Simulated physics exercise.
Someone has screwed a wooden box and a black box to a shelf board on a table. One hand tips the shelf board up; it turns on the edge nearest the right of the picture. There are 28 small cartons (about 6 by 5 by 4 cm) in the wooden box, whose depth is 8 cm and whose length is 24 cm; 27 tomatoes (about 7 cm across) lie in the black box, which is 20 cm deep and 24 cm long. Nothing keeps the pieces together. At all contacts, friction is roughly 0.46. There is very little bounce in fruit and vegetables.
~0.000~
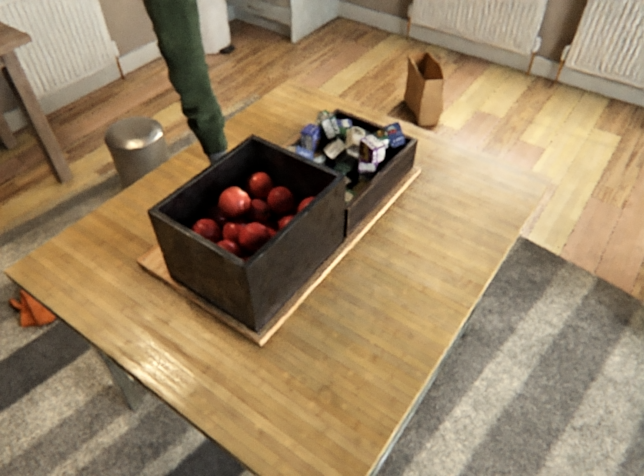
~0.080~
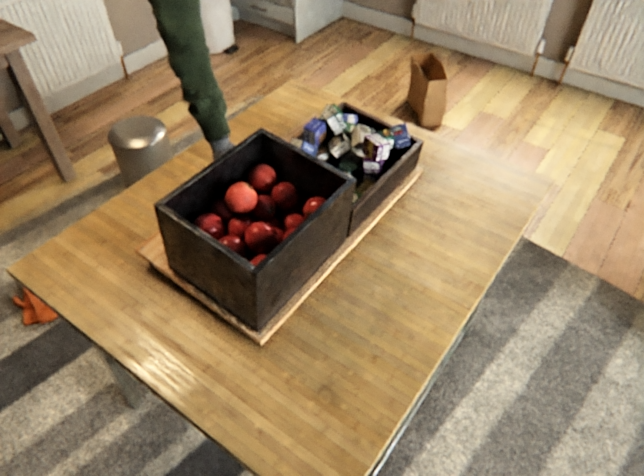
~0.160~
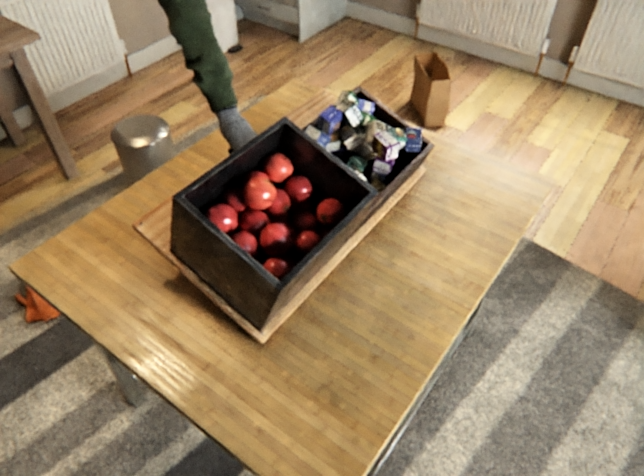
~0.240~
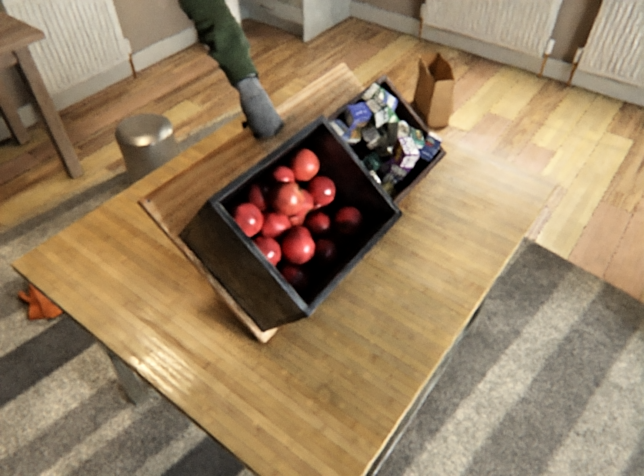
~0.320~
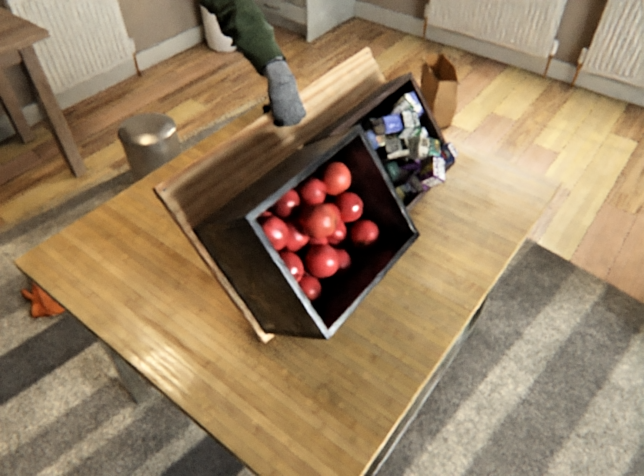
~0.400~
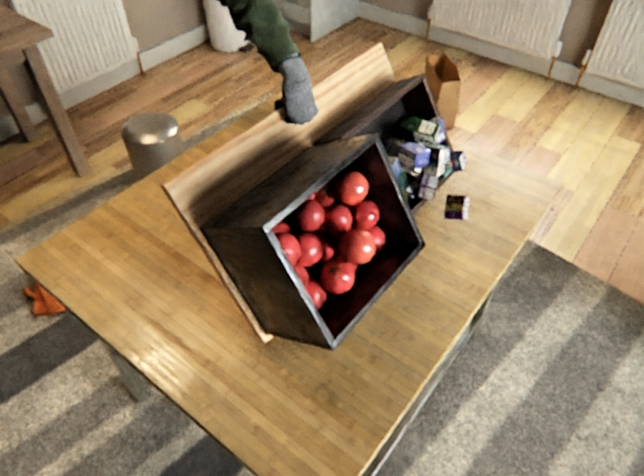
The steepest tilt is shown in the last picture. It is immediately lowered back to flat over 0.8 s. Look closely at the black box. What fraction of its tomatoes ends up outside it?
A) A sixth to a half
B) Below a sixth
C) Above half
B, below a sixth.
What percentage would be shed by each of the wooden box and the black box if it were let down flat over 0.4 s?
Then the wooden box sheds 30 %, while the black box sheds 0 %.
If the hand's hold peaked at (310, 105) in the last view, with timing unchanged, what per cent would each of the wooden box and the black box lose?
Wooden box 50 %, black box 10 %.
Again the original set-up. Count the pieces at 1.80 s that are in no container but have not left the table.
The number is some 10.
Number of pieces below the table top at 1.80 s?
At that time, the count is near 3.
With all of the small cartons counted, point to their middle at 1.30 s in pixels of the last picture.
Centre: About (372, 194) px.
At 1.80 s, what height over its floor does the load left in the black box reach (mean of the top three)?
Height: Roughly 17 cm.
After 0.62 s, tilt 46°; 10 of 28 out of the wooden box and 1 of 27 out of the black box.
After 0.90 s, tilt 18°; 12 of 28 out of the wooden box and 1 of 27 out of the black box.
After 1.30 s, tilt 0°; 12 of 28 out of the wooden box and 1 of 27 out of the black box.
When it is over (at 1.80 s), 12 of 28 out of the wooden box and 1 of 27 out of the black box. Asked share, 1 of 27, 4 per cent.
